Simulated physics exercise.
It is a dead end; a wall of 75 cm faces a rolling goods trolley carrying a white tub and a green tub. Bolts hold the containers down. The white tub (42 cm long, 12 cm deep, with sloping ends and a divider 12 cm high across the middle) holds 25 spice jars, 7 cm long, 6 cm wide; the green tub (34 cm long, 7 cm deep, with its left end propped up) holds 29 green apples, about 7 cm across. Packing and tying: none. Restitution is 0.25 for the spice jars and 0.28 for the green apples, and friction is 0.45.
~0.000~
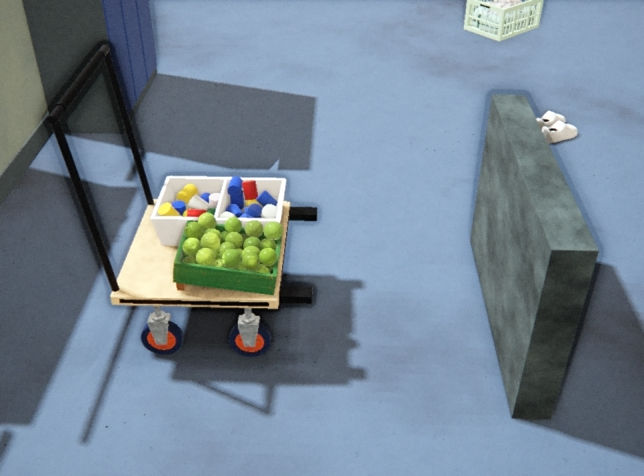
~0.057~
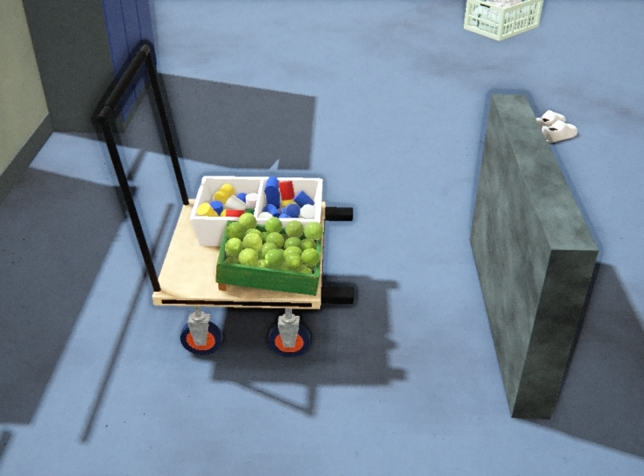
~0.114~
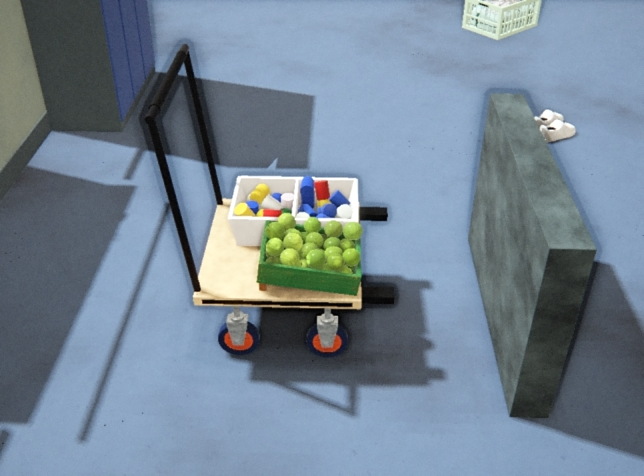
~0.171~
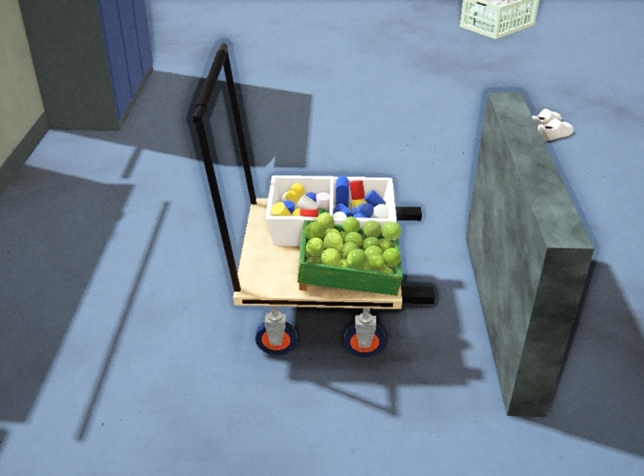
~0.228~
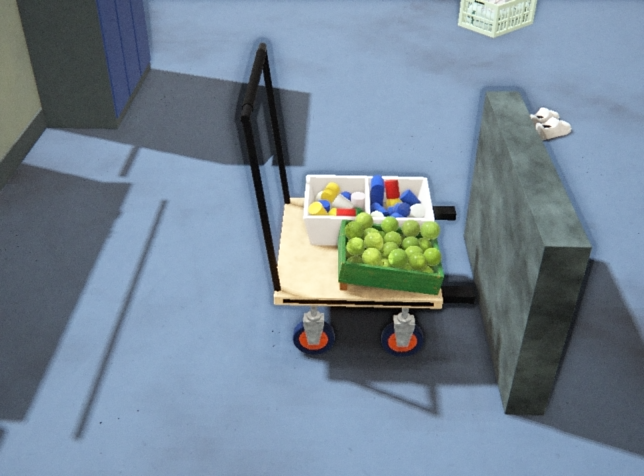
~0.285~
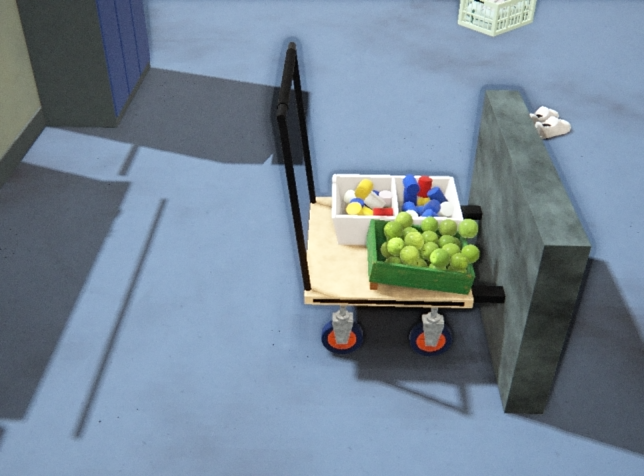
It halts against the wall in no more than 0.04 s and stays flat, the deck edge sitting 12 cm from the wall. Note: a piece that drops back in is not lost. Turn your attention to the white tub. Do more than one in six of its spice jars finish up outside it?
No.
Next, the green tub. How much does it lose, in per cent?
Green tub: 45%.
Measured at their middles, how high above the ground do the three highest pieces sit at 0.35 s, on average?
About 52 cm.
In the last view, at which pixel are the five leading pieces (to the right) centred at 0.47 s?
I'd say near (495, 269).
After 0.35 s, 0 of 25 out of the white tub and 6 of 29 out of the green tub.
After 0.47 s, 0 of 25 out of the white tub and 11 of 29 out of the green tub.
After 0.70 s, 1 of 25 out of the white tub and 13 of 29 out of the green tub.
Outcome (at 1.20 s), 1 of 25 out of the white tub and 13 of 29 out of the green tub. Asked share, 1 of 25, 4 per cent.
